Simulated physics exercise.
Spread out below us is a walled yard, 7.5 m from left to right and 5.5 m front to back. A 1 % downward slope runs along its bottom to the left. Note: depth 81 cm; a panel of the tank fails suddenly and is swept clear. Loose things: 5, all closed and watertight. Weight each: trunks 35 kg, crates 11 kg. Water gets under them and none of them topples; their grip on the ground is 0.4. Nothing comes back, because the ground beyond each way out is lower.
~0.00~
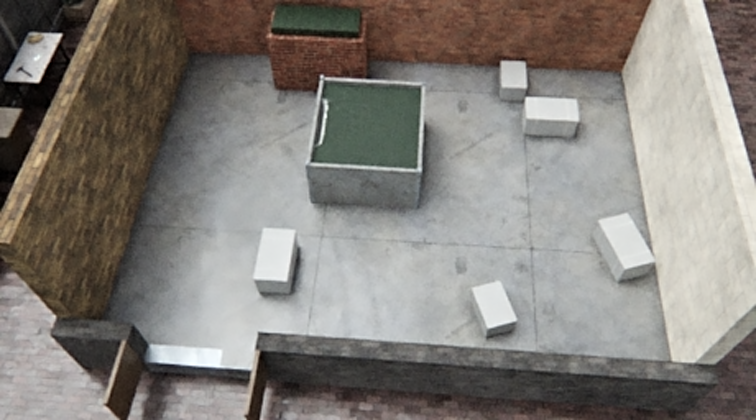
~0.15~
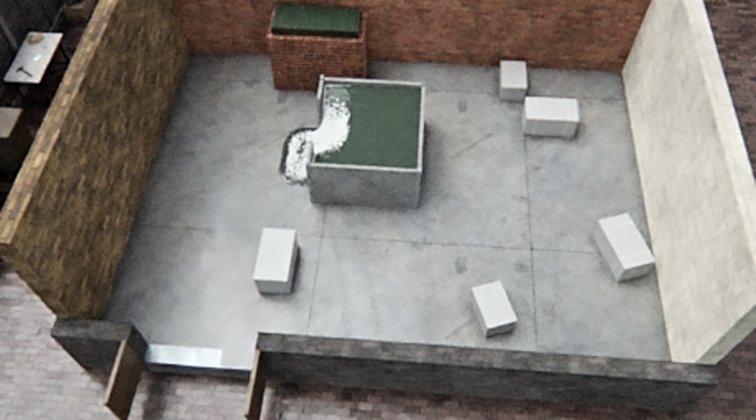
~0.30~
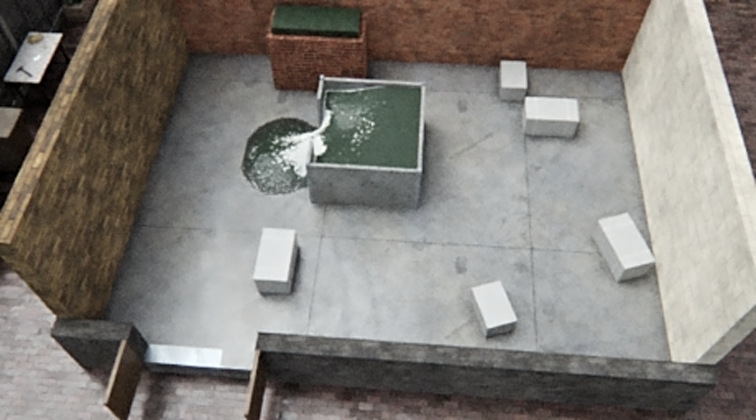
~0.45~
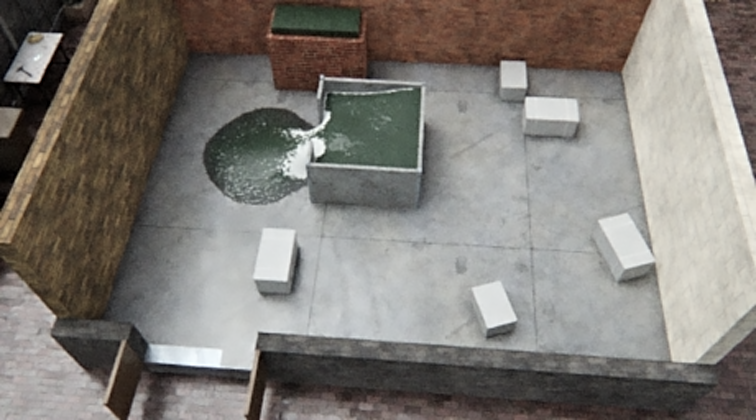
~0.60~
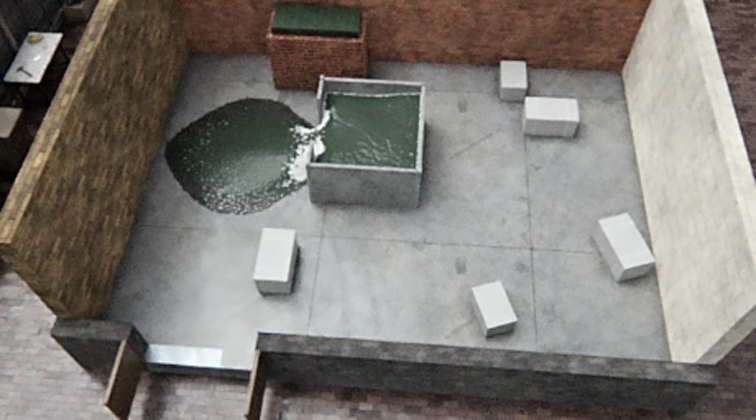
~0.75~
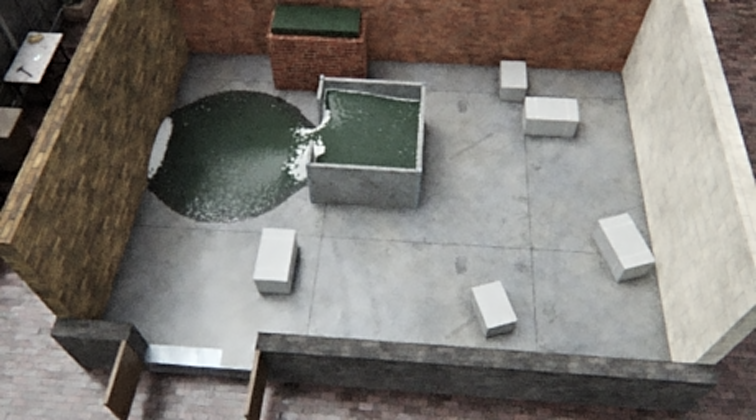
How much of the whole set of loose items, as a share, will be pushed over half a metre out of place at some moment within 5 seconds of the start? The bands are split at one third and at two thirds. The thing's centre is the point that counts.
It falls under one third.
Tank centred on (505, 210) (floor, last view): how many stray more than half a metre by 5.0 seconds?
Result: 1.
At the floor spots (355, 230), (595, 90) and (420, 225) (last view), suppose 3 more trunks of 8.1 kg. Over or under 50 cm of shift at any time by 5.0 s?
In that order: Short of it, less, less.
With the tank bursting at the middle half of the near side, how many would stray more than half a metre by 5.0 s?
In that case the number is 3.
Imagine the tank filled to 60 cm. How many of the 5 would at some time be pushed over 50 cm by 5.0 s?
That would give 0.
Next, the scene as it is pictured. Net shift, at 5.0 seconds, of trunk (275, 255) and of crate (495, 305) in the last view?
Respectively, 0 centimetres and 0 centimetres.
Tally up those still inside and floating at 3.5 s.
0.
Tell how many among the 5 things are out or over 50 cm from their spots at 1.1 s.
That would be 0.
After 1.1 s 0 of 5 are over 50 cm from their spots; 0 afloat.
After 2.2 s 0 of 5 are over 50 cm from their spots; 0 afloat.
After 3.5 s 0 of 5 are over 50 cm from their spots; 0 afloat.
After 5.0 s 0 of 5 are over 50 cm from their spots, and 0 have been at some point; 0 afloat.
